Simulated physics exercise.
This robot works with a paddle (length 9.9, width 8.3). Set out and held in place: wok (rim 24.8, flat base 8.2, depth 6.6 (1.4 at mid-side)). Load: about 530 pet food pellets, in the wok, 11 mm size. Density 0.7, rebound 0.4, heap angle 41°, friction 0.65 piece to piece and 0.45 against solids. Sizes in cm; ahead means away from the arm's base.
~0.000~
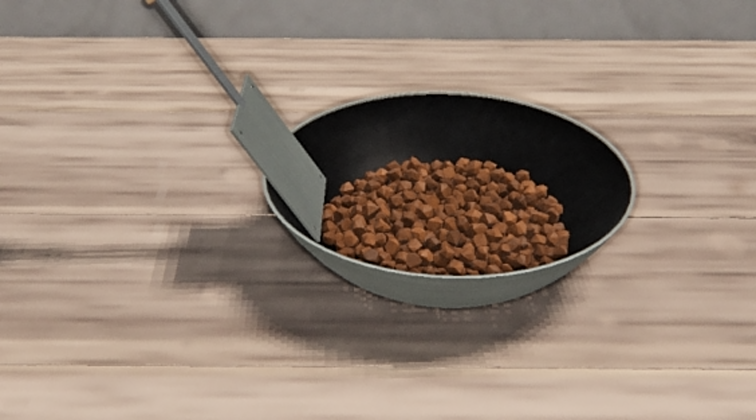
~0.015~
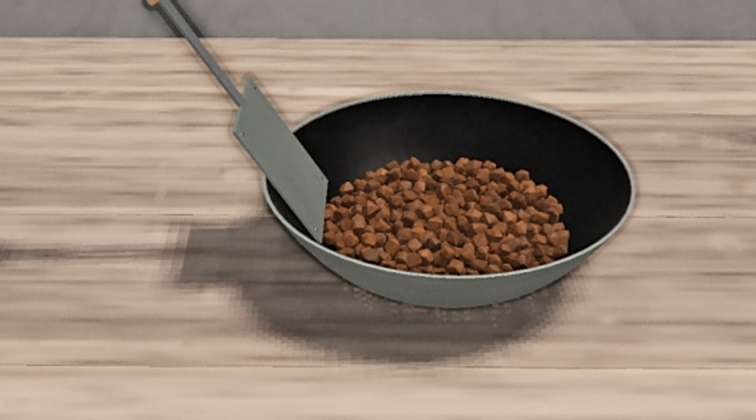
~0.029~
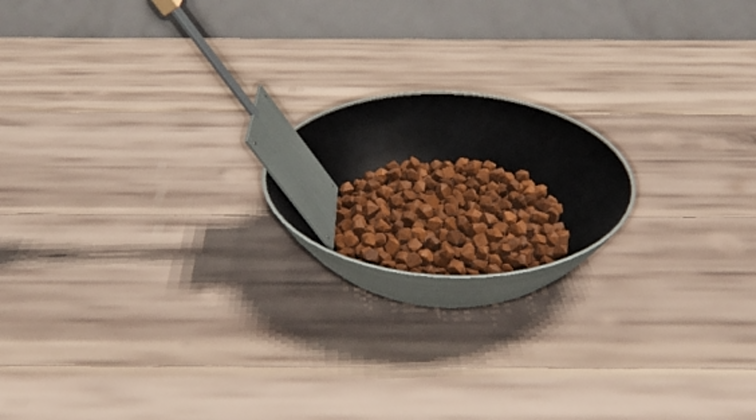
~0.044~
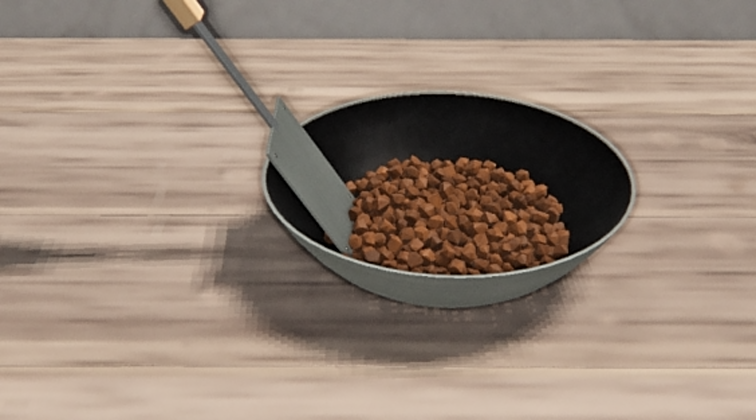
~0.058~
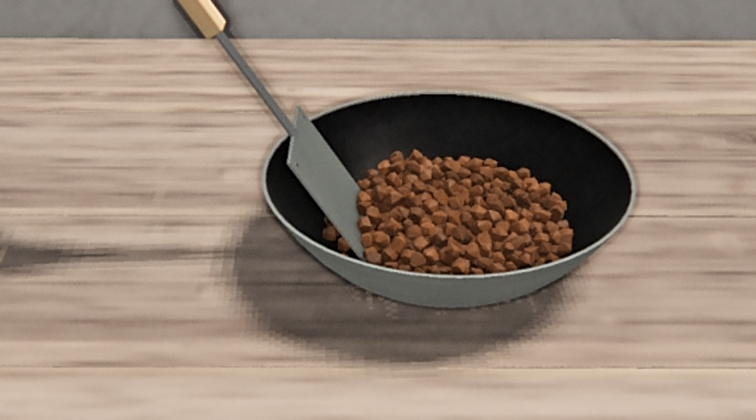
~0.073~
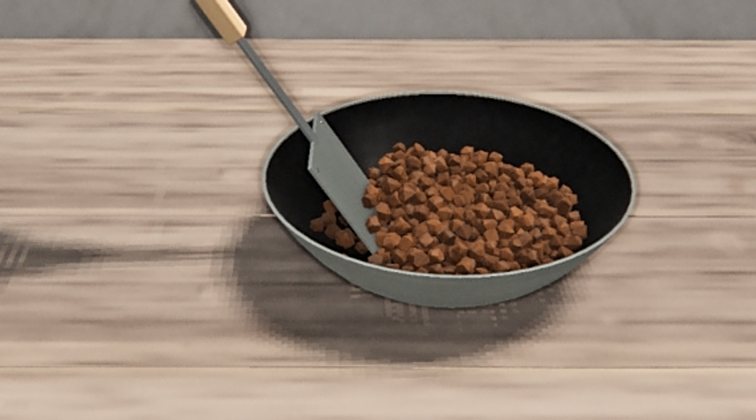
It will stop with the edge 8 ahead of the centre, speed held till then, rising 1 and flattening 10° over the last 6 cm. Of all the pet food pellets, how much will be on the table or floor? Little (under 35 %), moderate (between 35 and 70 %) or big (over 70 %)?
Answer: Moderate; between 35 and 70 % of the pet food pellets finish on the table or floor.
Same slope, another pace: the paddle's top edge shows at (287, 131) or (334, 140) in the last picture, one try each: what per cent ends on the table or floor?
About 30 and 55 per cent.
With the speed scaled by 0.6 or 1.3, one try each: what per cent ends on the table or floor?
Some 30 and 50 per cent.
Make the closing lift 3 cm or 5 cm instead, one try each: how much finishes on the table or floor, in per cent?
Some 45 and 40 per cent.
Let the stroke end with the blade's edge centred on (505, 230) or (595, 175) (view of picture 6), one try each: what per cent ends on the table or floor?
Some 10 and 60 per cent.
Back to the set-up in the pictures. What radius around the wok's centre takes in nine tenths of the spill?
About 30 cm.
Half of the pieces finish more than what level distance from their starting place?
Roughly 13 cm.
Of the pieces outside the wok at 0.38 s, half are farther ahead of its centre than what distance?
Some 18 cm.
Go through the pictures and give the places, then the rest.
The first frame shows paddle top edge at (239, 101), sloping 58°; upper third of the load around (449, 215), from x 325 to 560, top at y 165; 528 in the wok.
The second frame shows paddle top edge at (241, 103), sloping 58°; upper third of the load around (449, 215), from x 325 to 560, top at y 165.
The third frame shows paddle top edge at (253, 111), sloping 58°; upper third of the load around (449, 215), from x 325 to 560, top at y 165.
The fourth frame shows paddle top edge at (273, 124), sloping 58°; upper third of the load around (448, 211), from x 330 to 560, top at y 165.
The fifth frame shows paddle top edge at (293, 133), sloping 58°; upper third of the load around (447, 207), from x 330 to 565, top at y 155.
The sixth frame shows paddle top edge at (313, 138), sloping 58°; upper third of the load around (455, 205), from x 320 to 580, top at y 150; 528 in the wok.
After 0.12 s, sloping 58°, highest piece 10 above the table; 528 in the wok.
After 0.16 s, sloping 54°, highest piece 16 above the table; 527 in the wok, 1 on the blade or in flight.
After 0.38 s, sloping 48°, highest piece 18 above the table; 294 in the wok, 85 on the table or floor, 149 on the blade or in flight.
After 1.43 s, sloping 48°, highest piece 6 above the table; 293 in the wok, 235 on the table or floor.
At rest, 293 in the wok, 235 on the table or floor. That is 45 % on the table or floor.
